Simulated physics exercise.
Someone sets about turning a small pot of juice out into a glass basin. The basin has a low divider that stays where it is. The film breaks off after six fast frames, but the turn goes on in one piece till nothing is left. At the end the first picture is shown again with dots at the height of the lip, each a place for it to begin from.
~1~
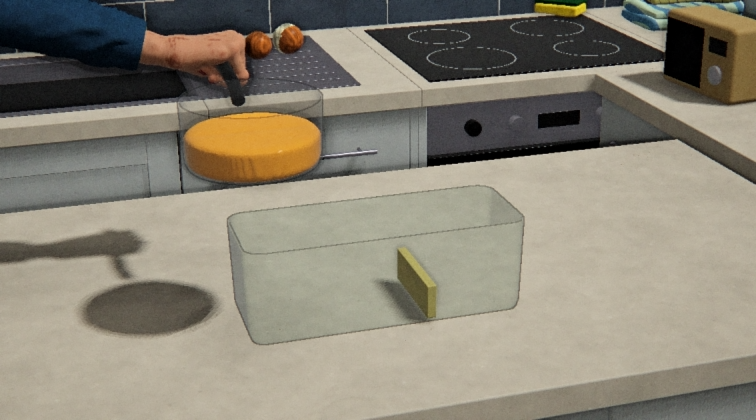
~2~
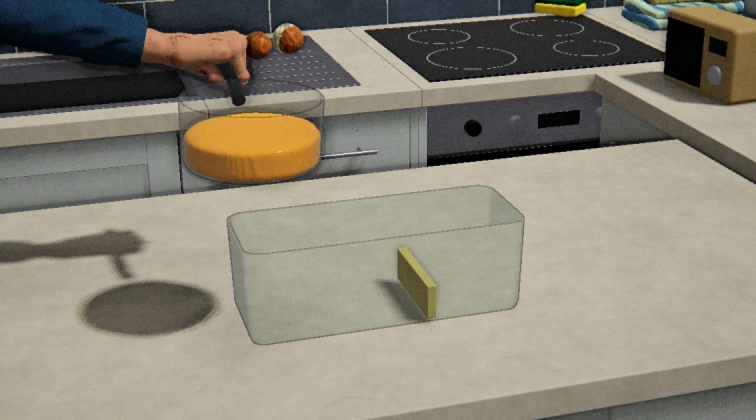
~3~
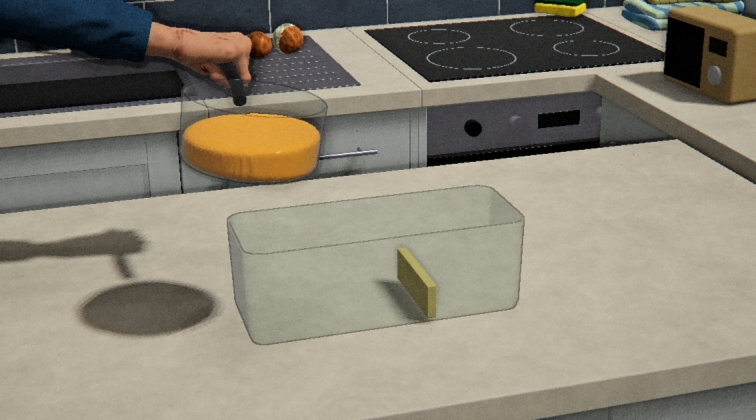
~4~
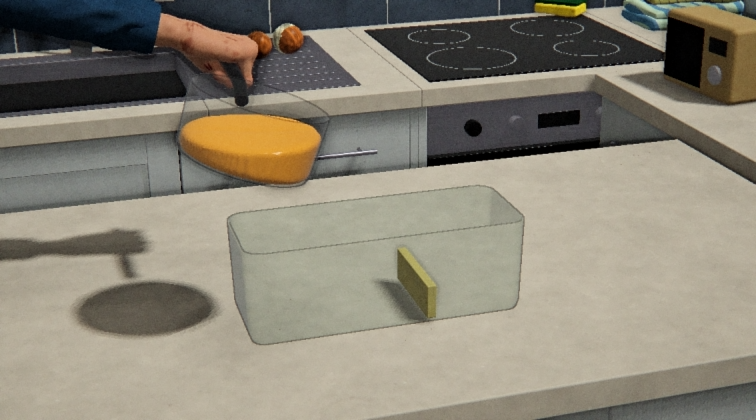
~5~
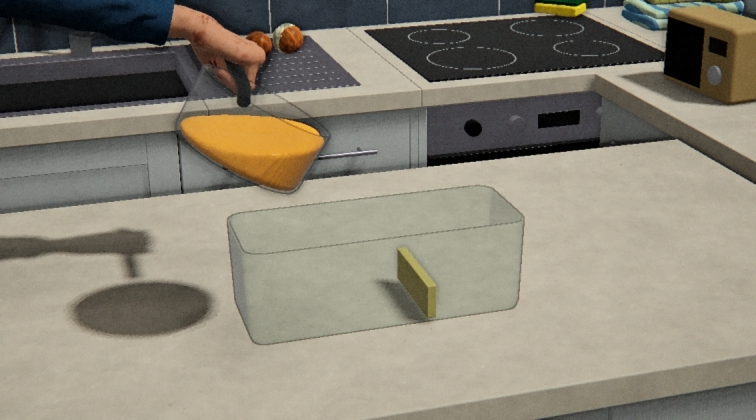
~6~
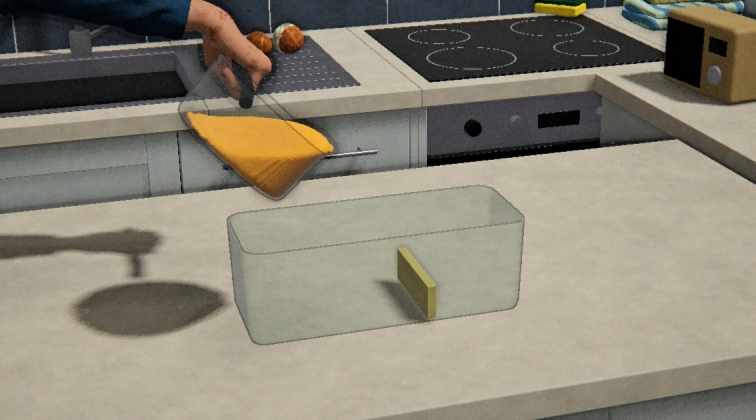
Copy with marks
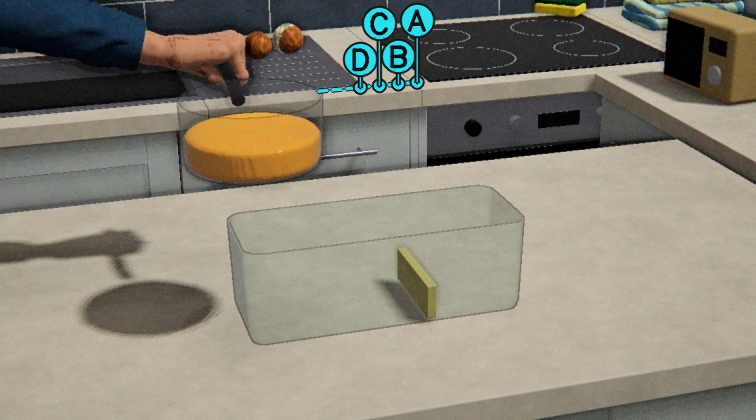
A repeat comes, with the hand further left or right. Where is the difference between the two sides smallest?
Dot B.
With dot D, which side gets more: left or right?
The left side.
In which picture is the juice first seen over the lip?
Picture 6.
In cyan, A at (417, 82); B at (398, 84); C at (379, 85); D at (360, 87).
With A, about 34 % ends left of the wall and 63 % right of it.
With B, about 54 % ends left of the wall and 44 % right of it.
With C, about 70 % ends left of the wall and 28 % right of it.
With D, about 83 % ends left of the wall and 9 % right of it; 8 % is lost outside.
